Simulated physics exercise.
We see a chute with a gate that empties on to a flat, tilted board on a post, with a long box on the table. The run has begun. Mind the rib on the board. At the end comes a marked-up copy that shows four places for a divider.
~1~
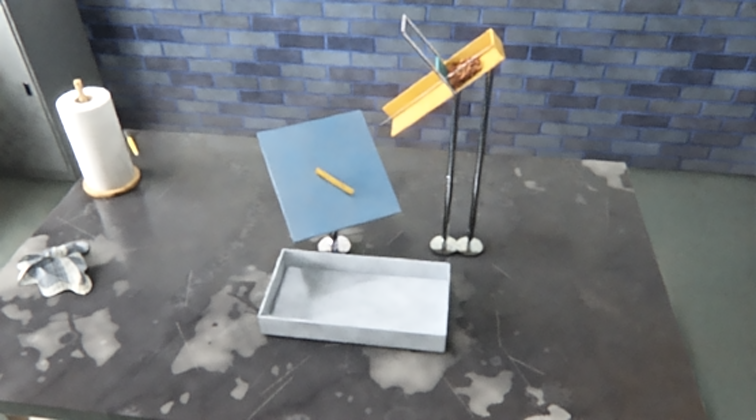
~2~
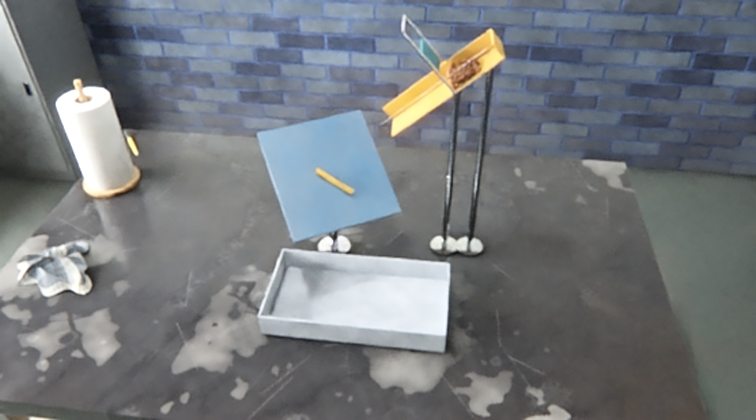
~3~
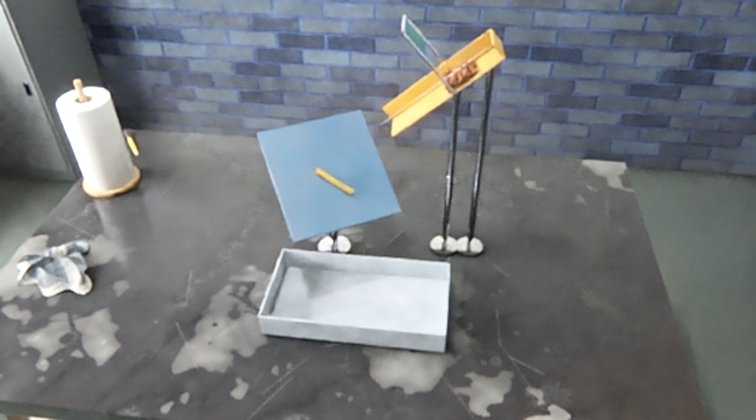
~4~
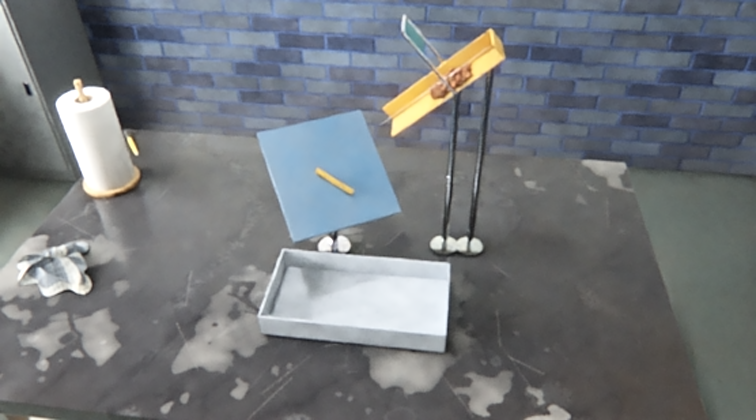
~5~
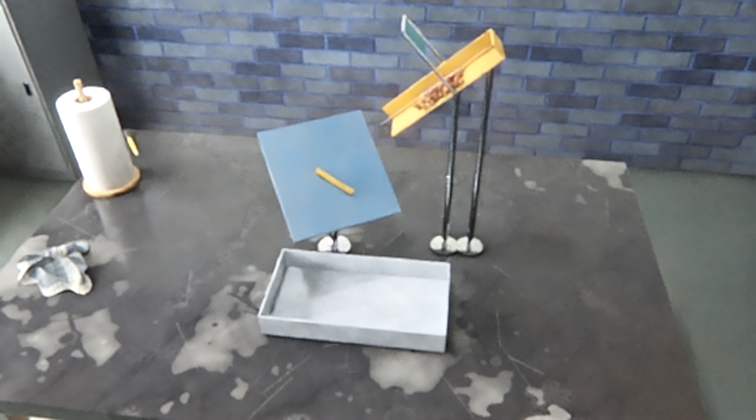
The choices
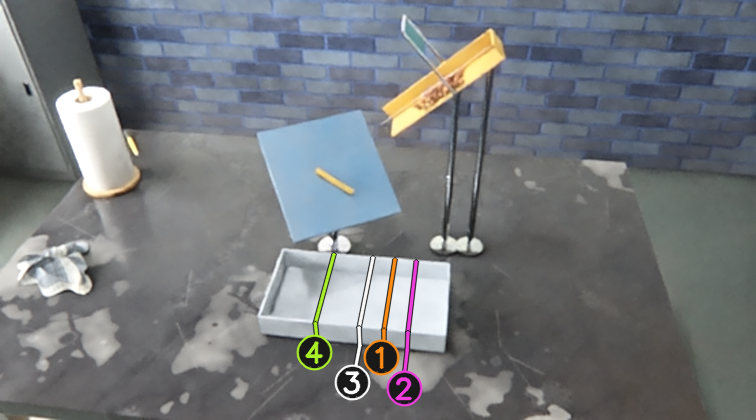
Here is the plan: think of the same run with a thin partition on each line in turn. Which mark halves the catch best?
The answer is line 1.
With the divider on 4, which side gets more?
More lands on the right.
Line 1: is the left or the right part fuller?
More lands on the left.
On the marked copy, line 1 crosses the front rim at (384, 329); line 2 crosses the front rim at (408, 331); line 3 crosses the front rim at (359, 326); line 4 crosses the front rim at (315, 322).
With 1, of what is caught, close to two thirds on the left of the divider, close to a third on the right.
With 2, of what is caught, all but a few on the left of the divider, a small share on the right.
With 3, of what is caught, a small share on the left of the divider, all but a few on the right.
With 4, of what is caught, only a few on the left of the divider, all but a few on the right.
